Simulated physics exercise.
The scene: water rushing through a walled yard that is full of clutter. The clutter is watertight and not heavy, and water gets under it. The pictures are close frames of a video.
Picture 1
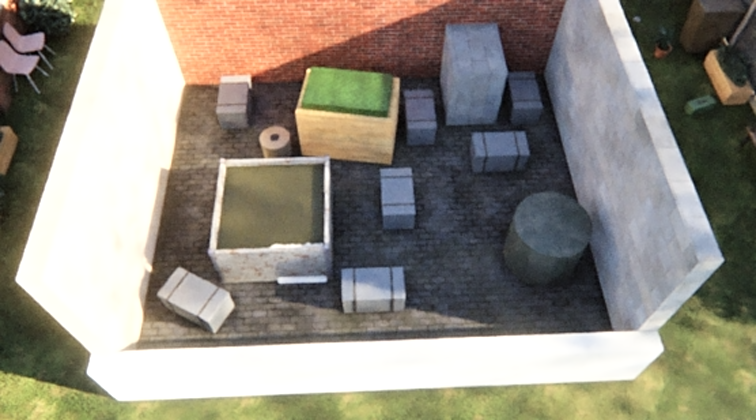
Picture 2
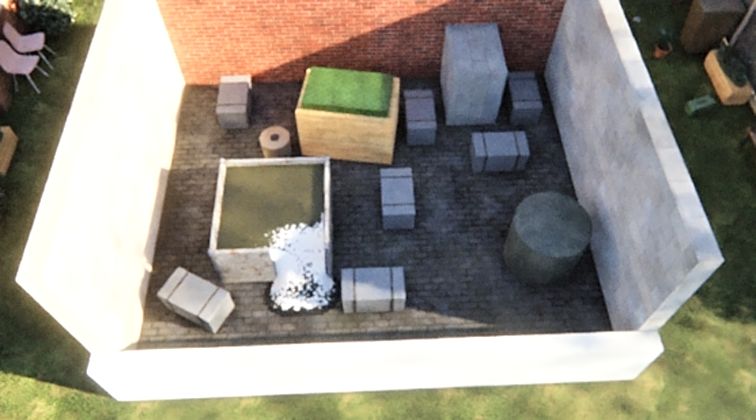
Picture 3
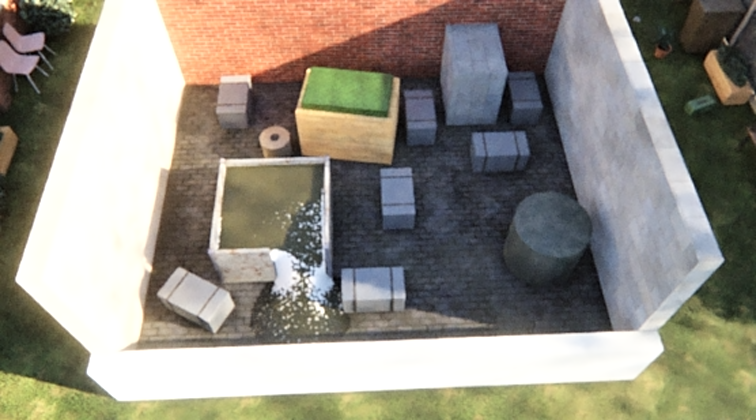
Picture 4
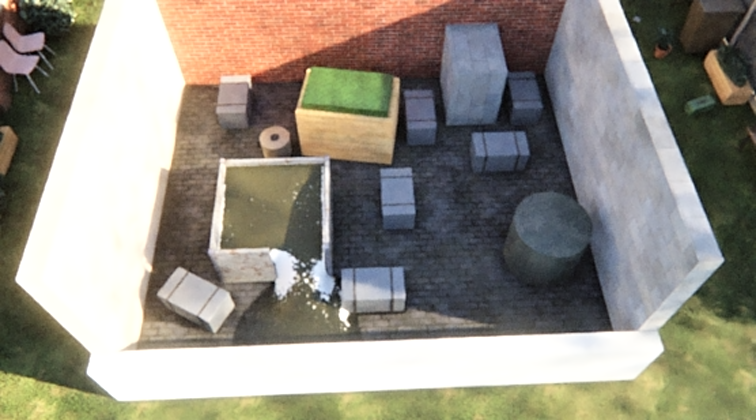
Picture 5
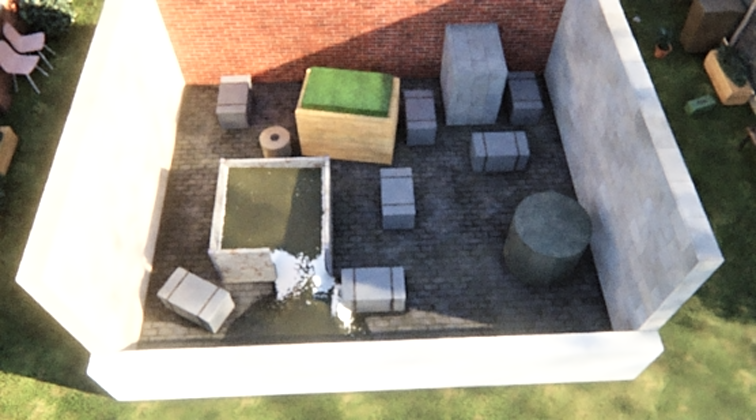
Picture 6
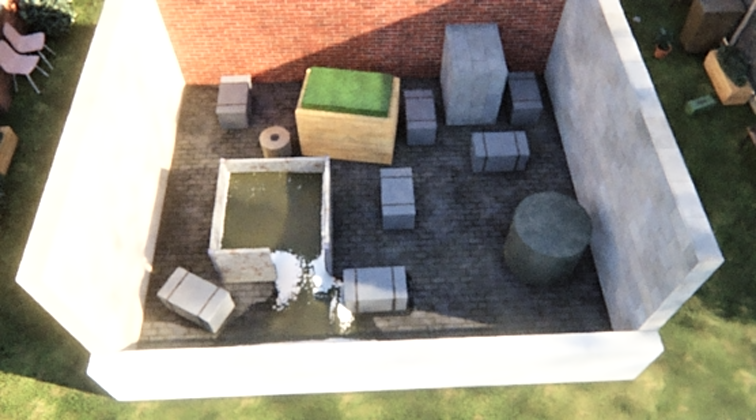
Murky water bursts in white foam from the front right corner of a pale square tank, its level inside sinking as a greenish-brown pool spreads over the paving around the nearby trunk. Seen from high above by a still camera, the yard has white walls and a red brick back. Grey trunks, a grass-topped wooden box, a tall grey block and a dark green cylinder stay put.
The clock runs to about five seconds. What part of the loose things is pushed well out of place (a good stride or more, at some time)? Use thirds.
It is under a third.
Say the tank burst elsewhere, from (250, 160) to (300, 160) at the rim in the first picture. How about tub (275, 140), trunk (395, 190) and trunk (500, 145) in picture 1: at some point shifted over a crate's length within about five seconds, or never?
In that order: Yes, less than that, no.
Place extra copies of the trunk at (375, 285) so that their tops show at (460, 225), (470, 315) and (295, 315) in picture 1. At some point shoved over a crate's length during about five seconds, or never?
One after the other: Never so far, that far or more, shifted that much.
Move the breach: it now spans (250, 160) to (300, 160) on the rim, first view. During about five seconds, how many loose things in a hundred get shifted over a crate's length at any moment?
I make it 20 per cent.
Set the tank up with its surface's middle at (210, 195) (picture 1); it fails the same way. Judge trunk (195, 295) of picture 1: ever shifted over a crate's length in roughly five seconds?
Answer: Yes.
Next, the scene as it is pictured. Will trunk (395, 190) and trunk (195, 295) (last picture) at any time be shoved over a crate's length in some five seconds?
As listed: Never so far, shifted that much.
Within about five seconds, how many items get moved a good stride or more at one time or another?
1 of them.
A moment on, 0 of 8 are well off their spots; 0 afloat.
Next, 0 of 8 are well off their spots; 0 afloat.
Later, 0 of 8 are well off their spots; 0 afloat.
In the end, 1 of 8 are well off their spots, and 1 have been at some point; 0 afloat.
